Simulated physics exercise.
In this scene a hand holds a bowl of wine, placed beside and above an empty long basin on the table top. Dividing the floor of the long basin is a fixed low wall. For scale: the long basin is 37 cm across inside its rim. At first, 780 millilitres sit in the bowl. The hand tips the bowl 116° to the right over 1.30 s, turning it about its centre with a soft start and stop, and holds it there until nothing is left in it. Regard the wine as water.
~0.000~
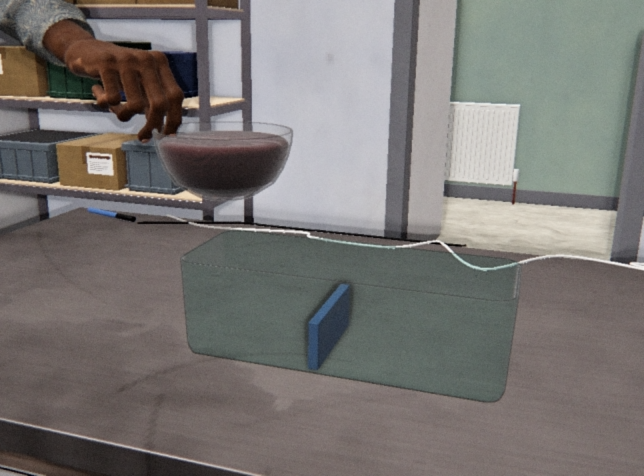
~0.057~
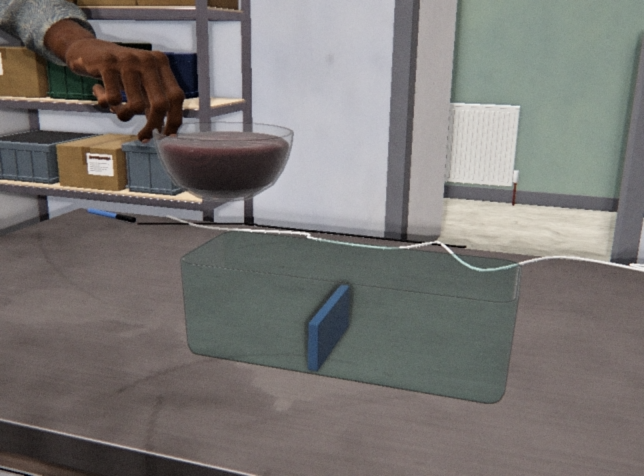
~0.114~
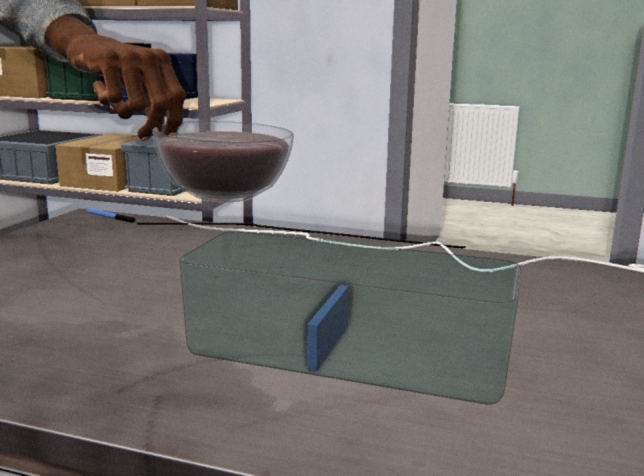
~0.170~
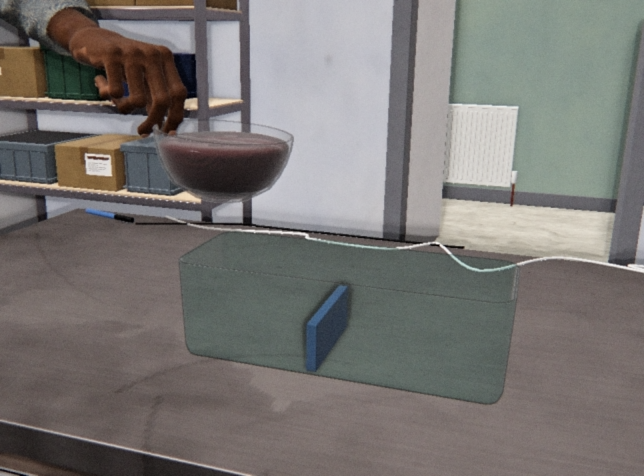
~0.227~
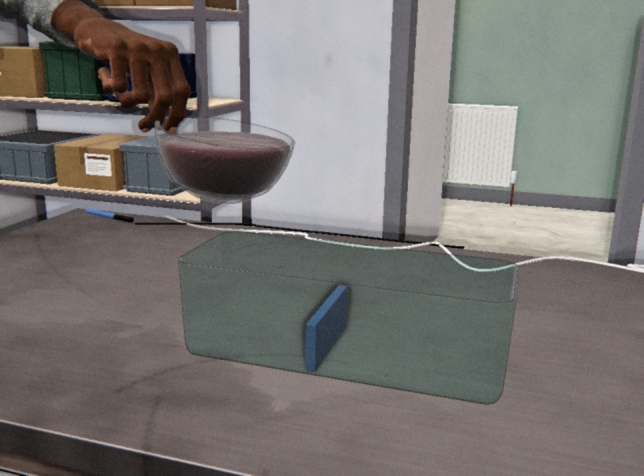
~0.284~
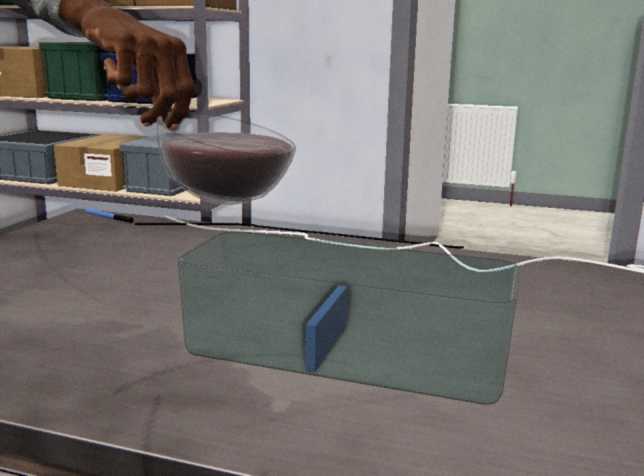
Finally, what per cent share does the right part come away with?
Roughly 54 per cent.
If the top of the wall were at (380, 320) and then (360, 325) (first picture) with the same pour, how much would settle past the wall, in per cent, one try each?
Around 10 and 15 percent, in that order.
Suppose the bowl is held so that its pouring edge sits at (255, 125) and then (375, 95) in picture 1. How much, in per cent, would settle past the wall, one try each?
Try 1: 5 %; try 2: 95 %.
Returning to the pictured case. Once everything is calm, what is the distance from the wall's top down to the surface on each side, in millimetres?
The left comes to roughly 38 mm and the right to roughly 40 mm.
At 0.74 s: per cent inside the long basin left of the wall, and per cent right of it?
7 on the left, 32 on the right, roughly.
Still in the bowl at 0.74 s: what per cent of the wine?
At that time about 34 in a hundred parts are still held.
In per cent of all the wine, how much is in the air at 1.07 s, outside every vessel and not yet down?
Around 1 percent of the liquid.
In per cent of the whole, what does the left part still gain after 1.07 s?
That works out to roughly 0 per cent of the whole.
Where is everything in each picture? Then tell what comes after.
In the first frame, it leans 0°; its right rim is at (288, 136); the wine meets the walls at (169, 136) and (286, 143); the long basin's rim runs from (203, 245) to (519, 282); the wall's top is at (331, 304).
In the second frame, it leans 1°; its right rim is at (288, 137); the wine meets the walls at (169, 136) and (287, 145).
In the third frame, it leans 2°; its right rim is at (288, 140); the wine meets the walls at (170, 136) and (287, 146).
In the fourth frame, it leans 5°; its right rim is at (288, 143); the wine meets the walls at (170, 136) and (287, 148).
In the fifth frame, it leans 9°; its right rim is at (289, 148); the wine meets the walls at (171, 136) and (289, 148).
In the sixth frame, it leans 13°; its right rim is at (290, 154); the wine meets the walls at (173, 137) and (292, 148).
By 0.74 s the tilt is 70° and 34 per cent is still to pour, 7 is left of the wall and 31 right of it.
By 1.07 s the tilt is 107° and 0 per cent is still to pour, 45 is left of the wall and 54 right of it.
By 1.42 s the tilt is 116° and 0 per cent is still to pour, 45 is left of the wall and 54 right of it.
By 1.80 s the tilt is 116° and 0 per cent is still to pour, 45 is left of the wall and 54 right of it.
At rest 45 per cent lies left of the wall, 54 right of it and 0 outside.
